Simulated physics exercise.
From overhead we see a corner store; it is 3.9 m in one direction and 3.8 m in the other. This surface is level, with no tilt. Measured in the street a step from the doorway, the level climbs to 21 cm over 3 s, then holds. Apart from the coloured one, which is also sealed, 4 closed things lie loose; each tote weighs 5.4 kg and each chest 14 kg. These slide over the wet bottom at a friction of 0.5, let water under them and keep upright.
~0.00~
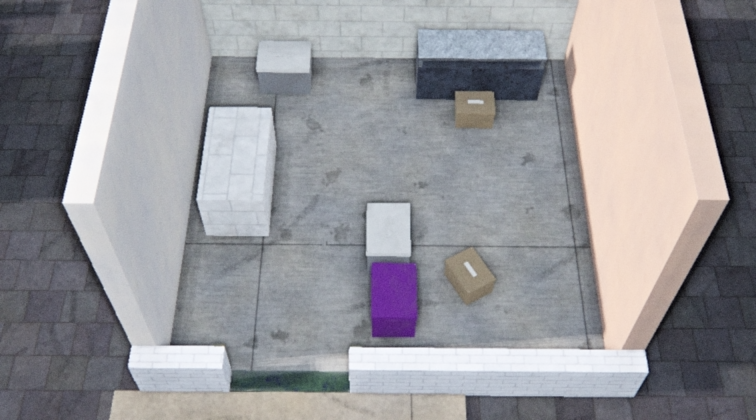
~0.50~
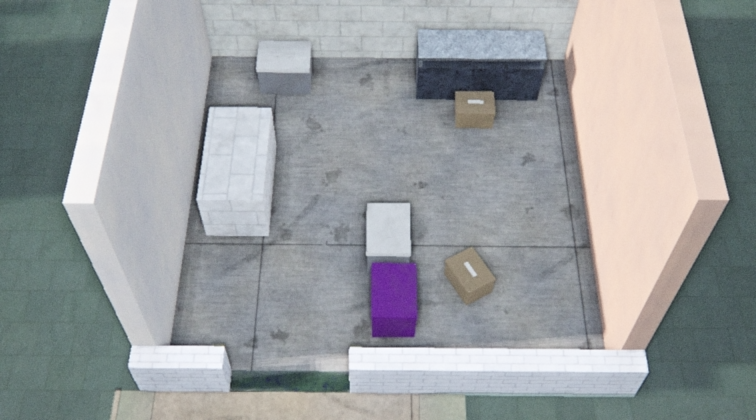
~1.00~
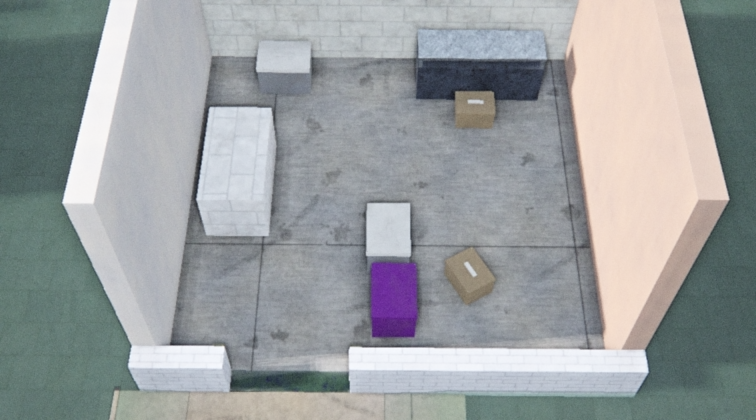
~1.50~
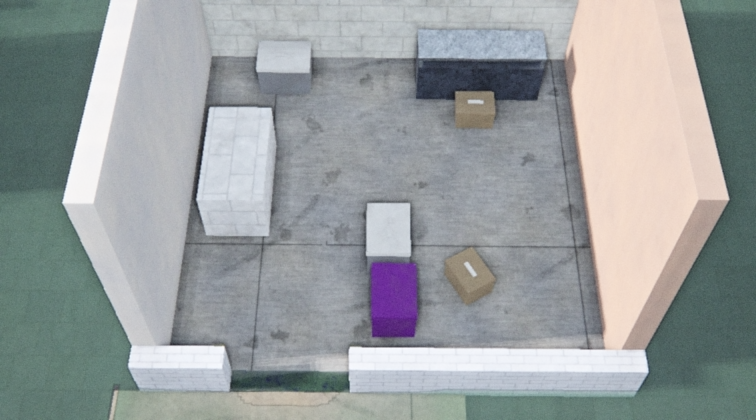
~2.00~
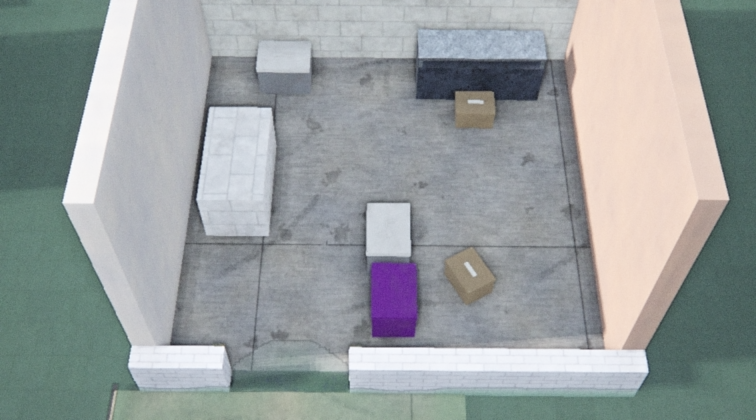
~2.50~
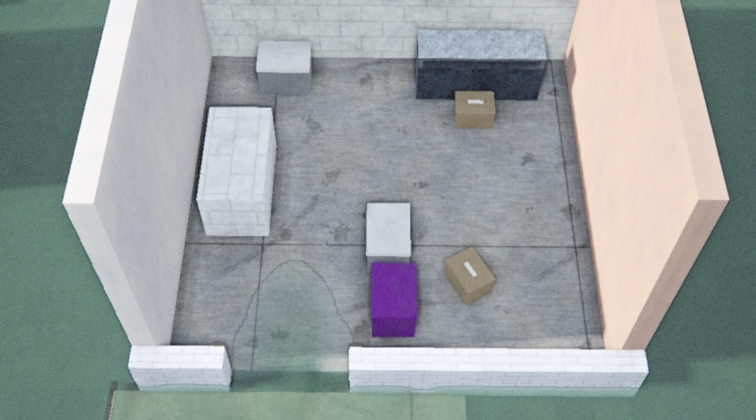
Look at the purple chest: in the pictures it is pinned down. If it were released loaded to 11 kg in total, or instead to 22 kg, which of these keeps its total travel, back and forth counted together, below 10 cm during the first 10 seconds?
Only the larger figure is plenty.
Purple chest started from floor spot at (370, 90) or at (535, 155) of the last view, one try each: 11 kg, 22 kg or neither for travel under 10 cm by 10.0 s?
Result, try 1: Both fail; try 2: Heavy passes, light fails.
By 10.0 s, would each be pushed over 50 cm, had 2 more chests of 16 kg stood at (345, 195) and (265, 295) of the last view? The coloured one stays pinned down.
Above the mark, then above the mark.
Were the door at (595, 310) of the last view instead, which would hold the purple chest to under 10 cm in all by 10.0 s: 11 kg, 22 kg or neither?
Short version: Neither mass is sufficient.
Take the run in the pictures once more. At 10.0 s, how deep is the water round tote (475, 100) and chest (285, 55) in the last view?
Depths: Near 6 cm, then near 13 cm.
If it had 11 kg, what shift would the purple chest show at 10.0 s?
Roughly 30 cm.
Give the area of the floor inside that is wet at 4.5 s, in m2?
Around 6.0 m2 of it.
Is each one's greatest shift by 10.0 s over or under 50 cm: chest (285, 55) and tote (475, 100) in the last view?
In sequence, exceeded; exceeded.
After 3.5 s the purple chest would be 0 cm from its start with 11 kg and 0 cm from its start with 22 kg; 3 cm of water round it then.
After 4.5 s the purple chest would be 23 cm from its start with 11 kg and 0 cm from its start with 22 kg; 5 cm of water round it then.
After 7.0 s the purple chest would be 25 cm from its start with 11 kg and 0 cm from its start with 22 kg; 4 cm of water round it then.
After 10.0 s the purple chest would be 25 cm from its start with 11 kg and 0 cm from its start with 22 kg; 4 cm of water round it then.
